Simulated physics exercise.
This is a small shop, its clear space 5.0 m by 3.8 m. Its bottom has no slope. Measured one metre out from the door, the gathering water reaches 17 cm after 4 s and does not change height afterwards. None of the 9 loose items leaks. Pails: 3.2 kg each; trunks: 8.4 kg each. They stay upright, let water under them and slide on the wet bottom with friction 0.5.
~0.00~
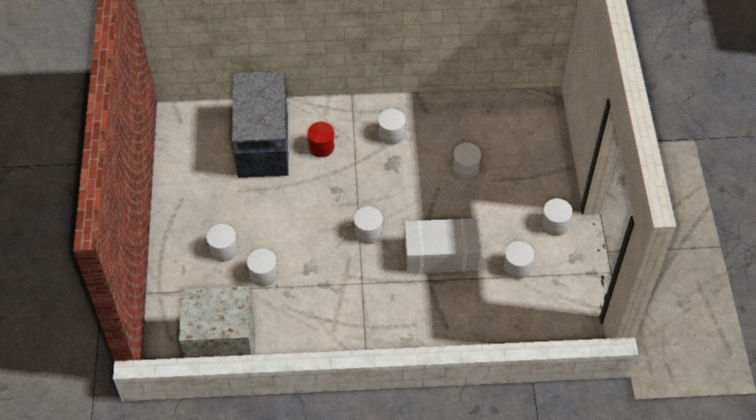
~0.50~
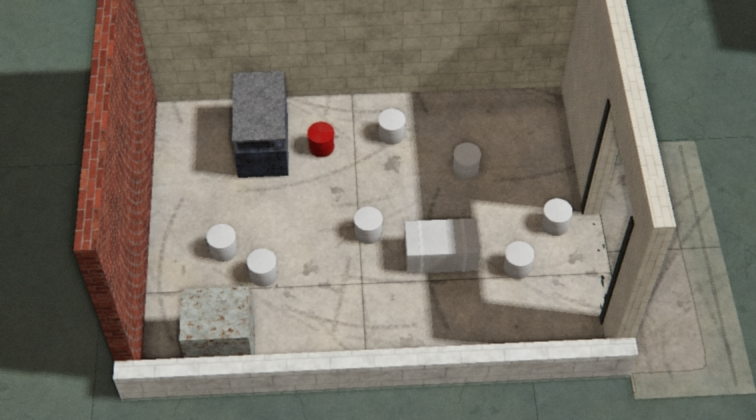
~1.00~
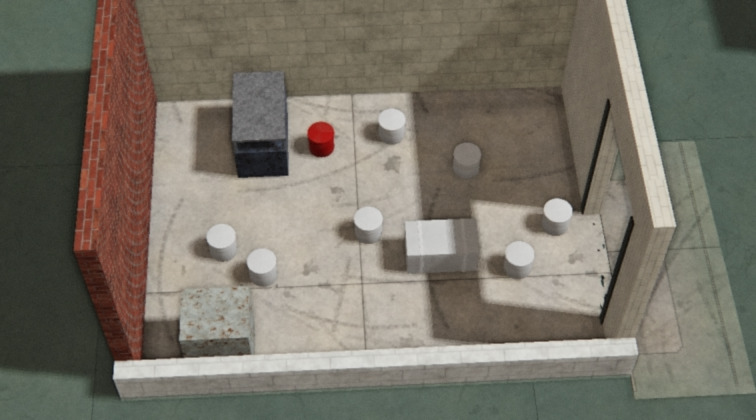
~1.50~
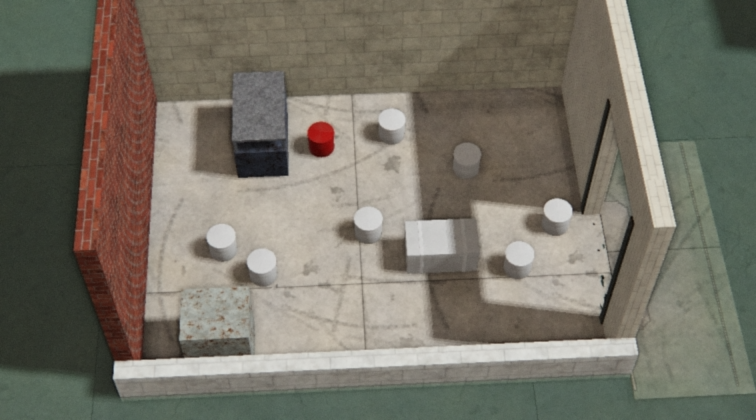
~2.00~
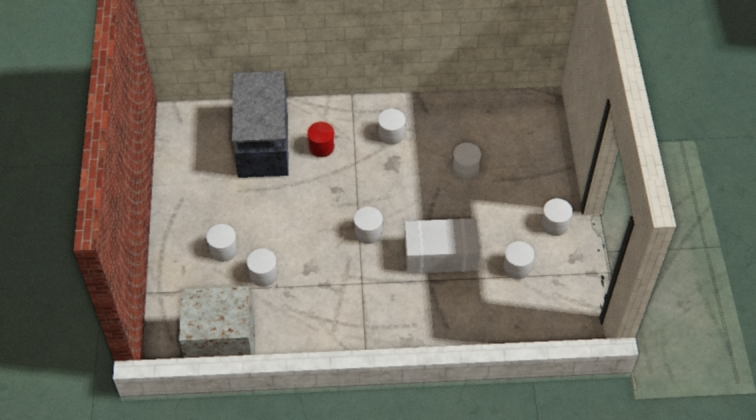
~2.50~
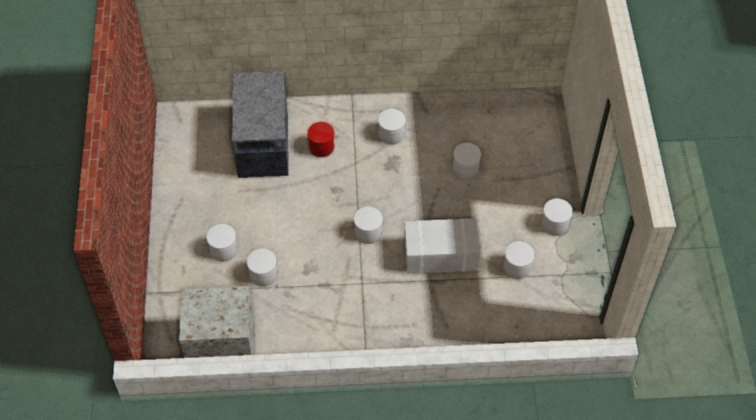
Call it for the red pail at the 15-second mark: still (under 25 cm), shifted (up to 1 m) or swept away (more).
Swept away.
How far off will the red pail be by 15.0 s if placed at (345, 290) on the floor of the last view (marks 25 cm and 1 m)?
In that run it wanders far off.
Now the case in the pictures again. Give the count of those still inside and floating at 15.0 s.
Of them, 9.
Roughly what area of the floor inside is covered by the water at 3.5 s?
Somewhere about 1.5 m2, give or take.
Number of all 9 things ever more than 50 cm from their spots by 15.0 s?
Total: 8.
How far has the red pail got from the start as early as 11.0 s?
Roughly 140 cm.
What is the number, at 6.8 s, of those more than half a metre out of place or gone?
By that point, 4.
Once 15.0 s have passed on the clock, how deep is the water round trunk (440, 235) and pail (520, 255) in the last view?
First about 12 cm, second about 12 cm.
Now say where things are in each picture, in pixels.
The first frame shows the red pail at (321, 132) rests on the ground; water covers 0.0 m2; 0 of 9 have shifted.
The second frame shows the red pail at (321, 132) rests on the ground; water covers 0.0 m2; 0 of 9 have shifted.
The third frame shows the red pail at (321, 132), on the bottom; 0.0 m2 under water; 0 of 9 have shifted.
The fourth frame shows the red pail at (321, 132) rests on the ground; 0.0 m2 under water; 0 of 9 have shifted.
The fifth frame shows the red pail at (321, 132) rests on the ground; 0.0 m2 under water; 0 of 9 have shifted.
The sixth frame shows the red pail at (321, 132) rests on the ground; water covers 0.3 m2; 0 of 9 have shifted.
After 3.5 s the red pail is near (321, 132), 0.0 m from its start, aground; 0 afloat.
After 6.8 s the red pail is near (304, 114), 0.3 m from its start, aground; 2 afloat.
After 11.0 s the red pail is near (435, 97), 1.5 m from its start, aground; 5 afloat.
After 15.0 s the red pail is near (496, 138), 2.1 m from its start, afloat; 9 afloat.
